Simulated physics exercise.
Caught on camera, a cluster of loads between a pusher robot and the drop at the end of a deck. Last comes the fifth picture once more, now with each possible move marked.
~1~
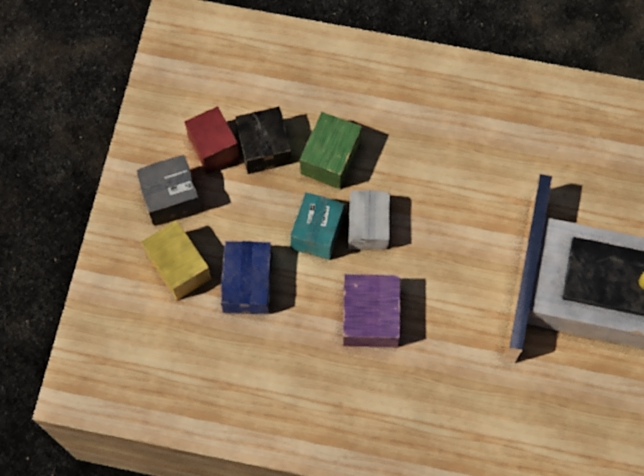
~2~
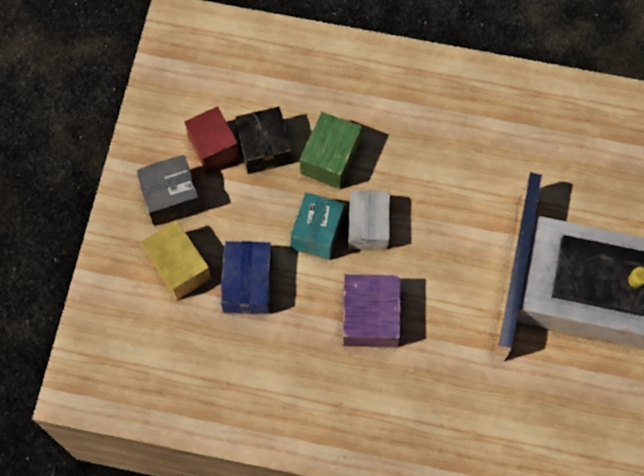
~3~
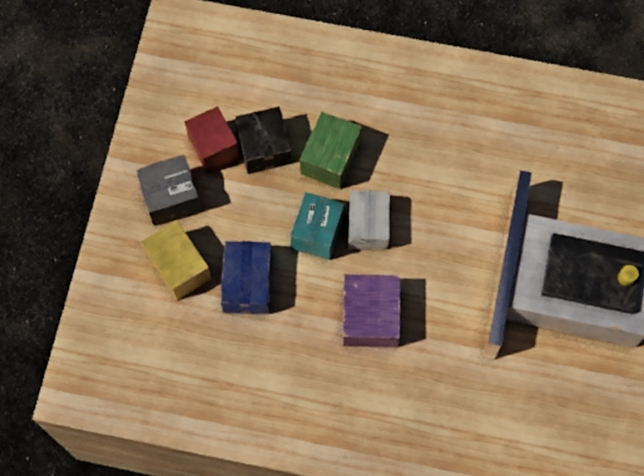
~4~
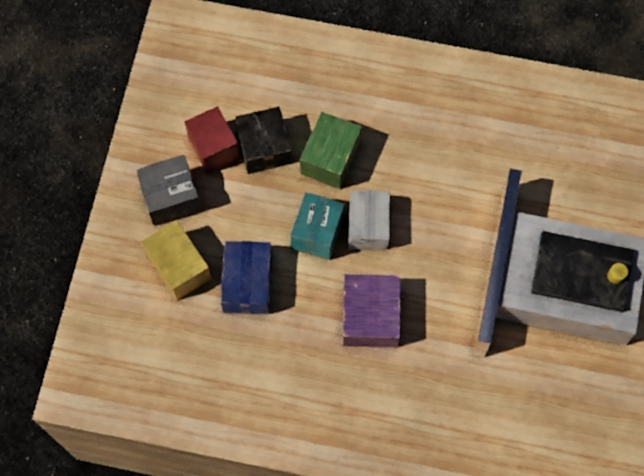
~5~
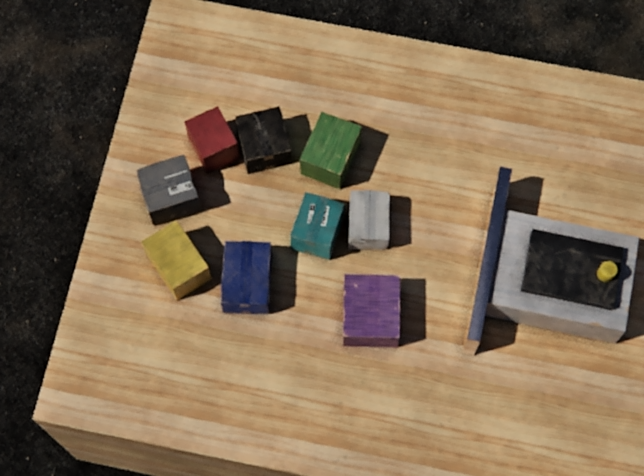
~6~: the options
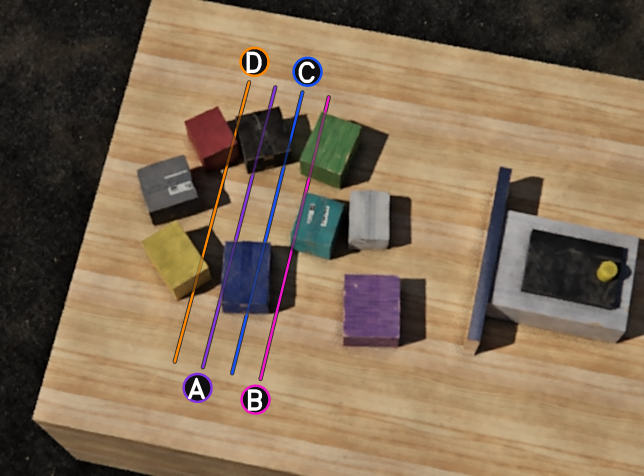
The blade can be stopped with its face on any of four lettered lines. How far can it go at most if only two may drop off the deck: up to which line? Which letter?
No farther than D.
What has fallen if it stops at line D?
It is the yellow crate.
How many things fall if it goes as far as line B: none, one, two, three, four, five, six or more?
By then, none.
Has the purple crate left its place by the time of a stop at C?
By then, yes.
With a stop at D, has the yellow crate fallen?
Yes.
On the copy, A at (241, 222); B at (296, 233); C at (269, 227); D at (213, 217).
On D. First, robot (463, 247); purple crate (340, 304); grey parcel (169, 191).
Then, robot (363, 228); yellow crate (143, 253); red crate (192, 135).
Finally, robot (287, 213); yellow crate over the edge; grey parcel (101, 175); one fallen.
By contrast, A is within the limit but short; B is within the limit but short; C is within the limit but short.
